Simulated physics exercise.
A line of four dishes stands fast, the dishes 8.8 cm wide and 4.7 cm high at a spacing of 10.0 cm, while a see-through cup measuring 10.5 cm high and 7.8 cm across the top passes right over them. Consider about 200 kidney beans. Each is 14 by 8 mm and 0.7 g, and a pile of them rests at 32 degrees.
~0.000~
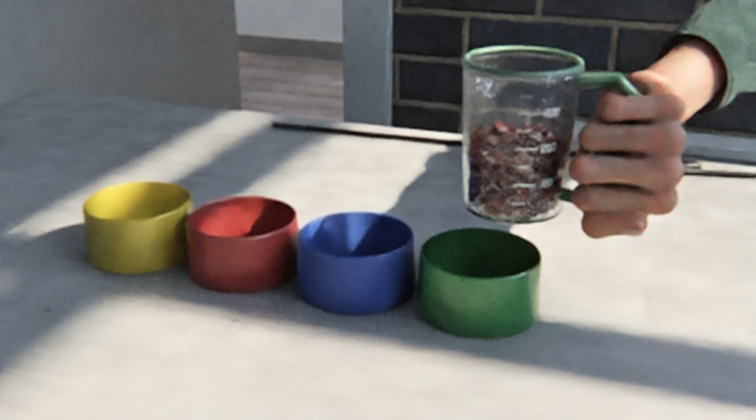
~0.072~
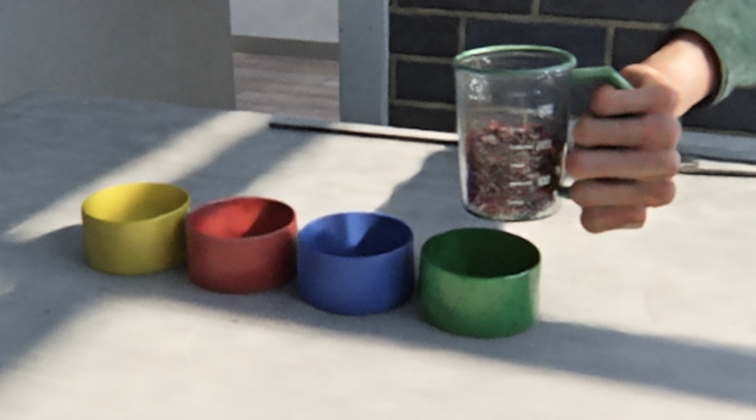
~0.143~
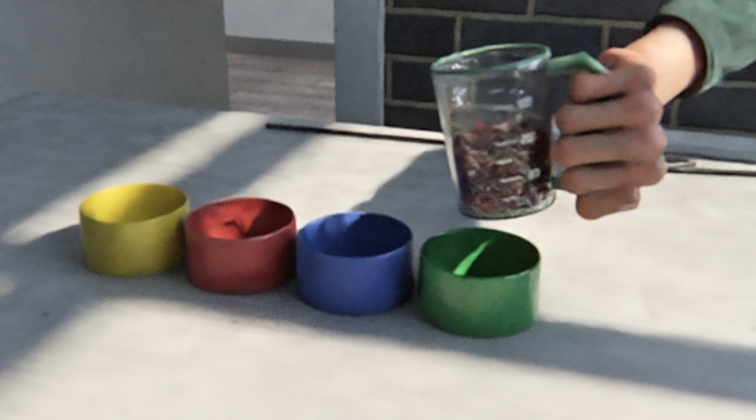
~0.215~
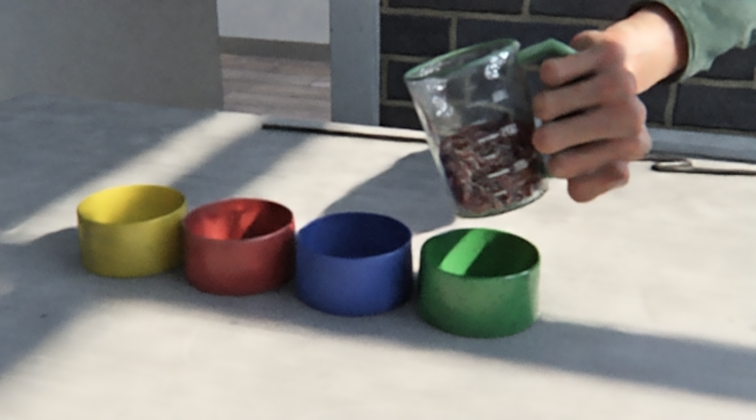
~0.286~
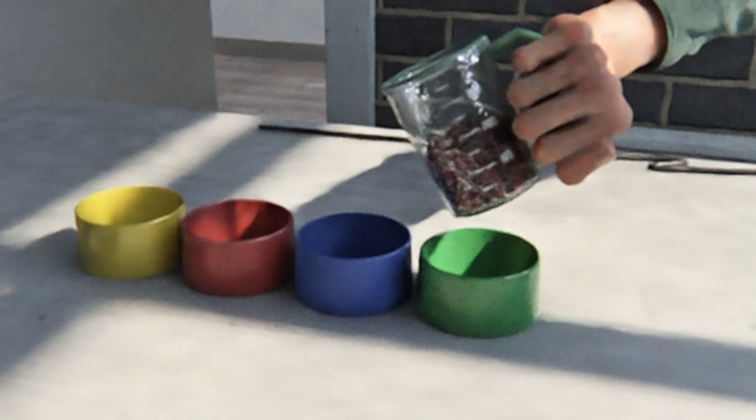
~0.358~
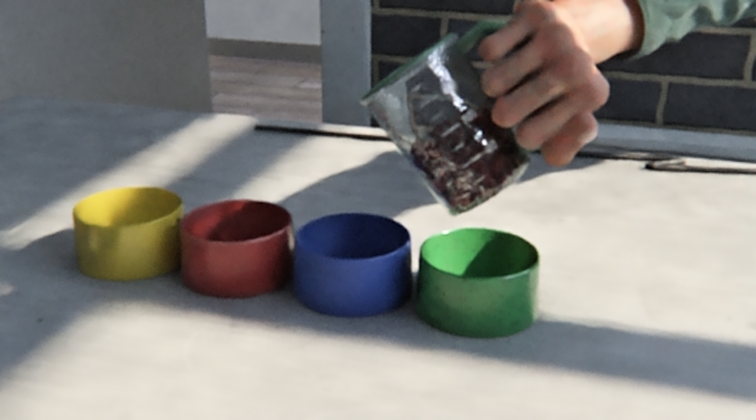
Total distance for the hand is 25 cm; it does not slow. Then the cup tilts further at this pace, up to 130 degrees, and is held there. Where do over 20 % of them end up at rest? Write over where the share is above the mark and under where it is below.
Red dish: Over; blue dish: Under; green dish: Under; yellow dish: Under; counter: Under.
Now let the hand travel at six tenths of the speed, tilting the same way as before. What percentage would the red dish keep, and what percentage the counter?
Shares: Red 10, counter 30.
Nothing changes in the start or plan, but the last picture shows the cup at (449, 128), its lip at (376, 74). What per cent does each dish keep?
You'd end up with red at 0, blue at 0, green at 0 and yellow at 100.
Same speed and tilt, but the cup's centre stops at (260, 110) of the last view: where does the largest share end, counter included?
Red.
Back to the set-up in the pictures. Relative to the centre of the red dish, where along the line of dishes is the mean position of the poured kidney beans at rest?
Roughly 2 cm to the left.
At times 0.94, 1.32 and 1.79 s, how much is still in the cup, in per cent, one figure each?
Close to 95, 0 and 0 per cent respectively.
Then, at 0.94 s, tilt 110 degrees; cup holds 95 %, red 5 %.
After 1.32 s, tilt 130 degrees; cup holds 0 %, red 95 %.
Then, at 1.79 s, tilt 130 degrees; cup holds 0 %, red 90 %.
At rest (2.4 s), red 90 %, blue 0 %, green 0 %, yellow 0 %, counter 10 %.
